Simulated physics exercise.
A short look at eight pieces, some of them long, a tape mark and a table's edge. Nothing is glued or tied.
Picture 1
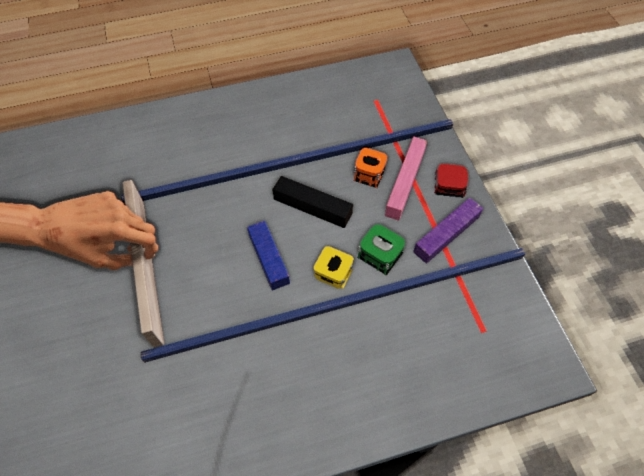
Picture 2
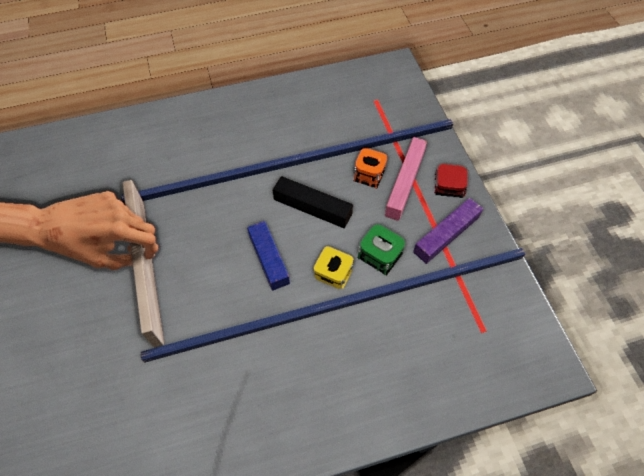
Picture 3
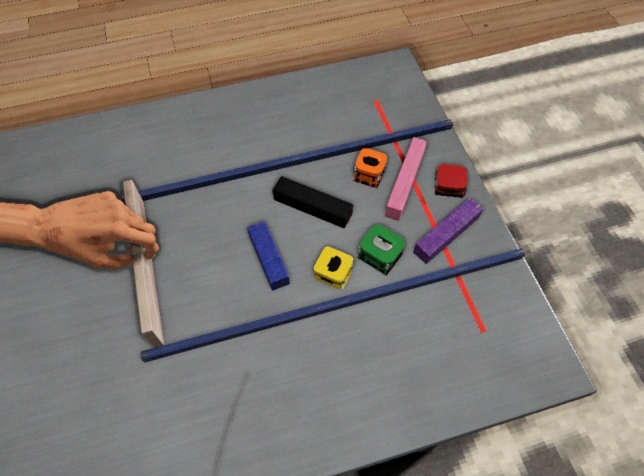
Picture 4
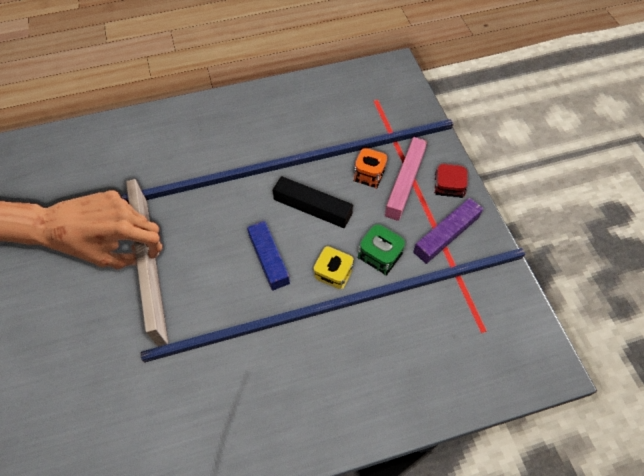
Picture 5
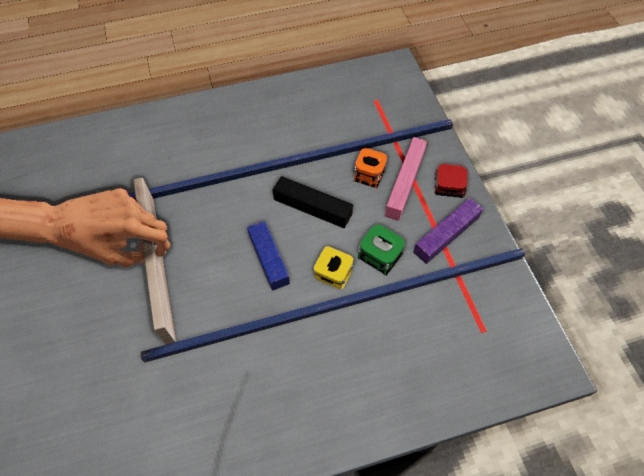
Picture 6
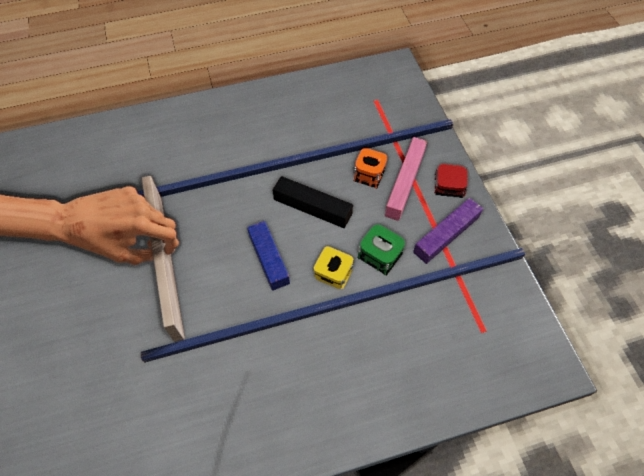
The video shows a hand holding a pale board upright between two dark blue rails on a gray table, then sliding it slightly right toward eight colorful pieces, which stay still near and across a red tape line.
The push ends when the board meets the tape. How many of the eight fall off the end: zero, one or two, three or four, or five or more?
Outcome: The number that fall off is one or two.
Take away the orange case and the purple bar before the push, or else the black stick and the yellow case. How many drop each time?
It would be 0 and 0.
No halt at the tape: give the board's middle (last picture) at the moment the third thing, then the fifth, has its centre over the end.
About (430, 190), then (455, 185).
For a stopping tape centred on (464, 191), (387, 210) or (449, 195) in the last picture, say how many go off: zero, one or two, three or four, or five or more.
In that order: Five or more; none; 3 or 4.
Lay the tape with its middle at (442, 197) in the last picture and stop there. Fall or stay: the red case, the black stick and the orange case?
The red case tumbles off, the black stick stays on, the orange case holds on.
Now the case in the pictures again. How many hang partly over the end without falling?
2 of them.
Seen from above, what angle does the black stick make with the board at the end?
Near 25 degrees.
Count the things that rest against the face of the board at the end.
It touches 3.
Soon after, none off yet; red case at rest near (451, 181); purple bar at rest near (448, 230); pink bar at rest near (406, 178).
At rest, the number that fall off is one or two; fallen, red case.
